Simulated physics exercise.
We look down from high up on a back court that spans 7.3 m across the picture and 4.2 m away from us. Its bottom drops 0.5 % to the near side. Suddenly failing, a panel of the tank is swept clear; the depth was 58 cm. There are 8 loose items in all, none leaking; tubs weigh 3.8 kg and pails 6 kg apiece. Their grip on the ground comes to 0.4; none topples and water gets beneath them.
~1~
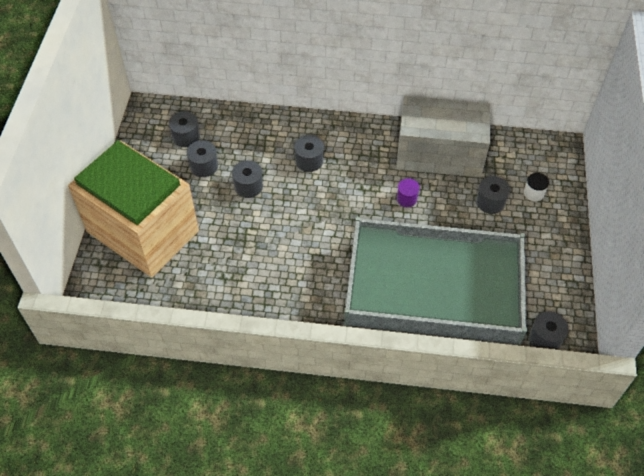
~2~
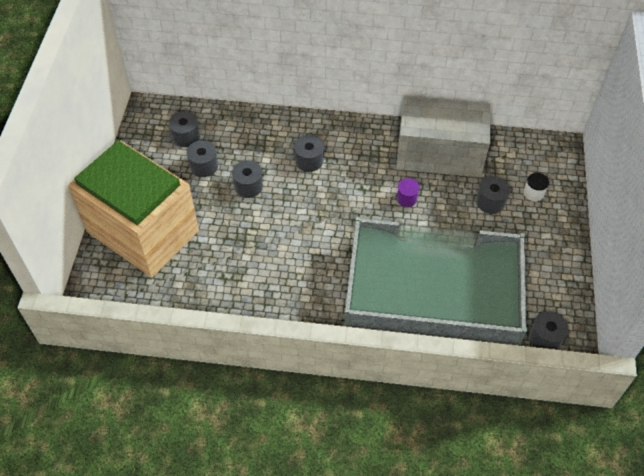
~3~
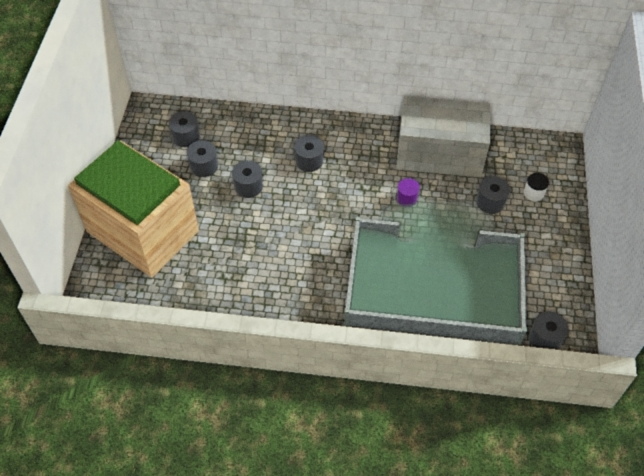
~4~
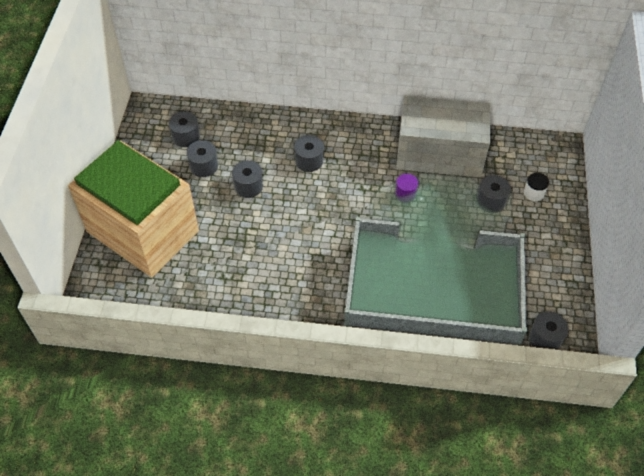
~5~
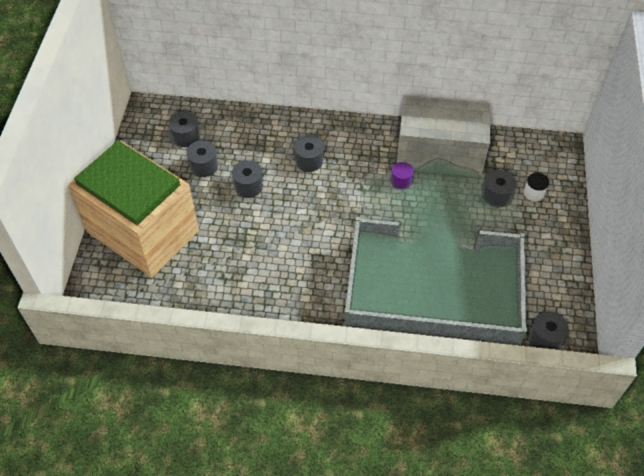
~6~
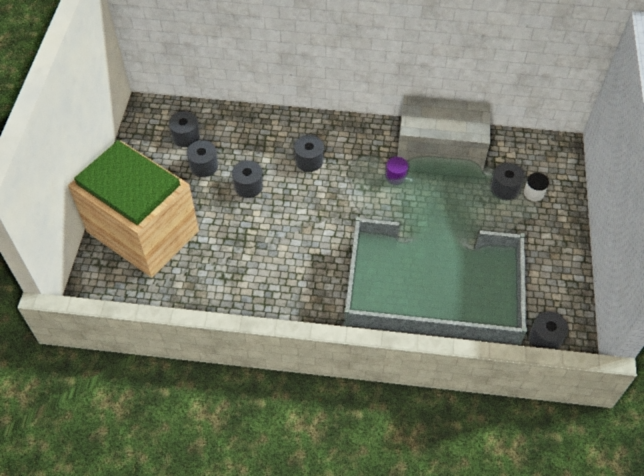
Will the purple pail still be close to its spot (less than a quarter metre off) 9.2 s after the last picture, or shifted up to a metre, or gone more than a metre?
Gone more than a metre.
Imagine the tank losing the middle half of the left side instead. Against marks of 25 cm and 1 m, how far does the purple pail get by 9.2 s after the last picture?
Note: Purple pail essentially stationary.
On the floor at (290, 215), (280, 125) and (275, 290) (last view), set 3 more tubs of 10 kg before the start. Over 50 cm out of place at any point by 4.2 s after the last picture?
In order: Below it, above it, below it.
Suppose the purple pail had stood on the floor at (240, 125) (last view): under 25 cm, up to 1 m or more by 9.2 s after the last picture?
What happens is that it covers a big distance.
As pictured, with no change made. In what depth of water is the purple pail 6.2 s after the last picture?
Roughly 9 cm at that moment.
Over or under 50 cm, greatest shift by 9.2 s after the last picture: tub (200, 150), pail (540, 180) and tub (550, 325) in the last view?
First one went too far, second one went too far, third one stayed inside.
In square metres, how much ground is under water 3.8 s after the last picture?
At that time the wet patch spans about 25 m2.
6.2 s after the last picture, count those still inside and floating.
Total: 8.
Then, 1.2 s after the last picture the purple pail is near (254, 111), 2.8 m from its start, aground; 2 afloat.
Then, 3.8 s after the last picture the purple pail is near (149, 117), 4.2 m from its start, afloat; 7 afloat.
Then, 6.2 s after the last picture the purple pail is near (175, 161), 3.5 m from its start, afloat; 8 afloat.
Then, 9.2 s after the last picture the purple pail is near (246, 223), 2.5 m from its start, aground; 7 afloat.
